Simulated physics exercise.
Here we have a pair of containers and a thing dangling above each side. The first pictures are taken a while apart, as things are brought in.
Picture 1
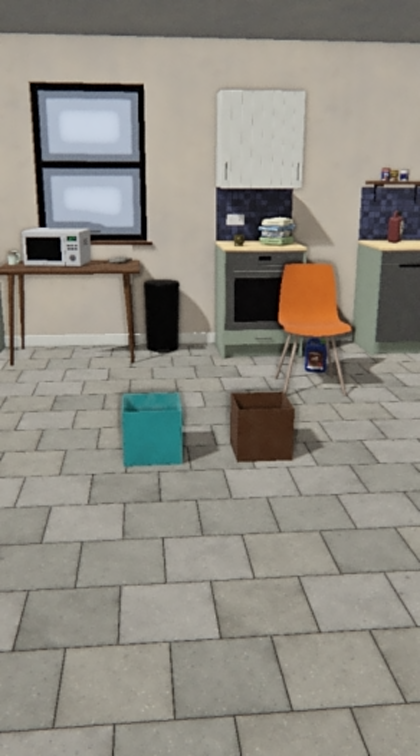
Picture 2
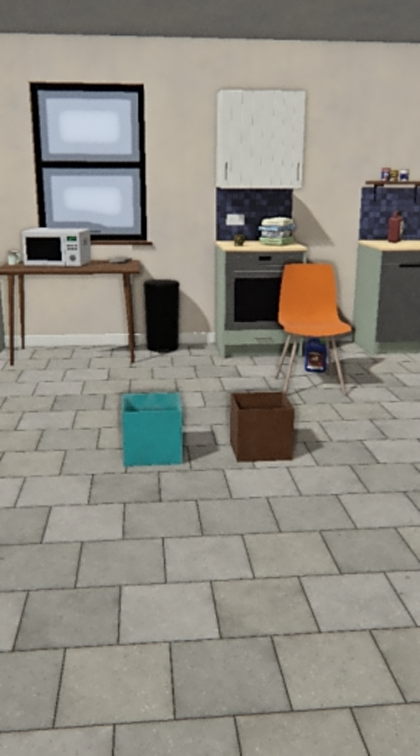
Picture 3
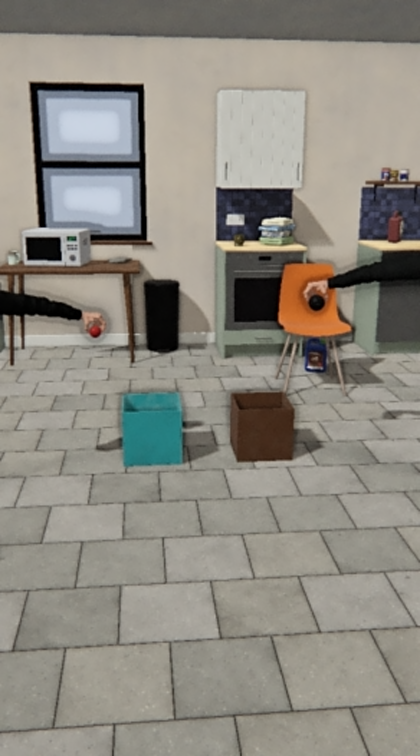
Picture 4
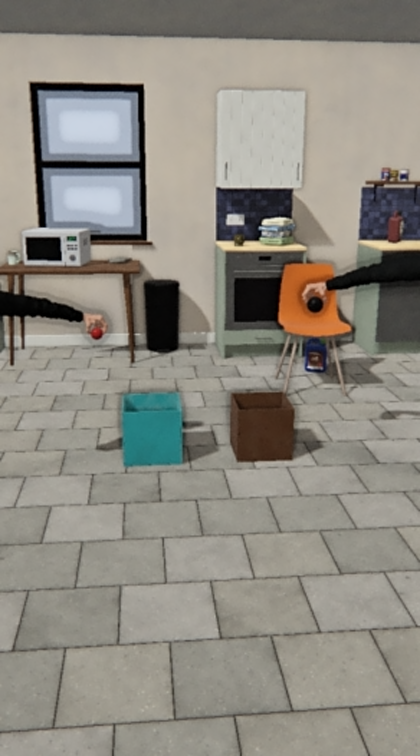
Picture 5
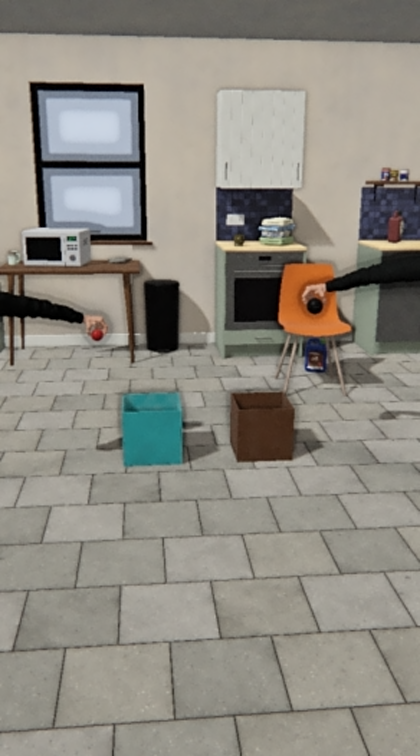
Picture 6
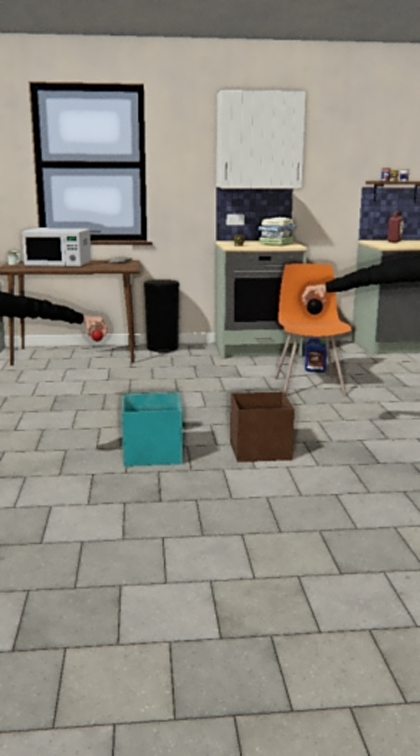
The video shows a teal box and a brown box on a tiled kitchen floor; two dark-sleeved arms appear, the left holding a red object and the right a dark ball, then stay nearly still.
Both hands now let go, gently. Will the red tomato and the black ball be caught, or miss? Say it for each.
Outcome: The red tomato falls beside it; the black ball falls beside it.
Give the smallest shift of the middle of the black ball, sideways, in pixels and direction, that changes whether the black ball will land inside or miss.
Roughly 24 pixels left.
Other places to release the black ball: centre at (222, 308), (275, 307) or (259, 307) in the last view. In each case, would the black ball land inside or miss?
One after another: It is not caught; is caught; is caught.
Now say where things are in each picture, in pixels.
In the first picture, left crate (152, 429).
In the second picture, right basket (261, 426).
In the third picture, still on the way; red tomato (95, 332); left crate (152, 429).
In the fourth picture, still on the way; black ball (315, 305); right basket (261, 426).
In the fifth picture, still on the way; red tomato (97, 335); left crate (152, 429).
In the sixth picture, in place, still held; red tomato (97, 336); black ball (315, 307); right basket (261, 426).
Then, 0.24 s past the last view, red tomato in the air near (99, 373); black ball in the air near (313, 344).
Finally, the red tomato ends up outside, near (102, 450); the black ball ends up outside, near (308, 442).
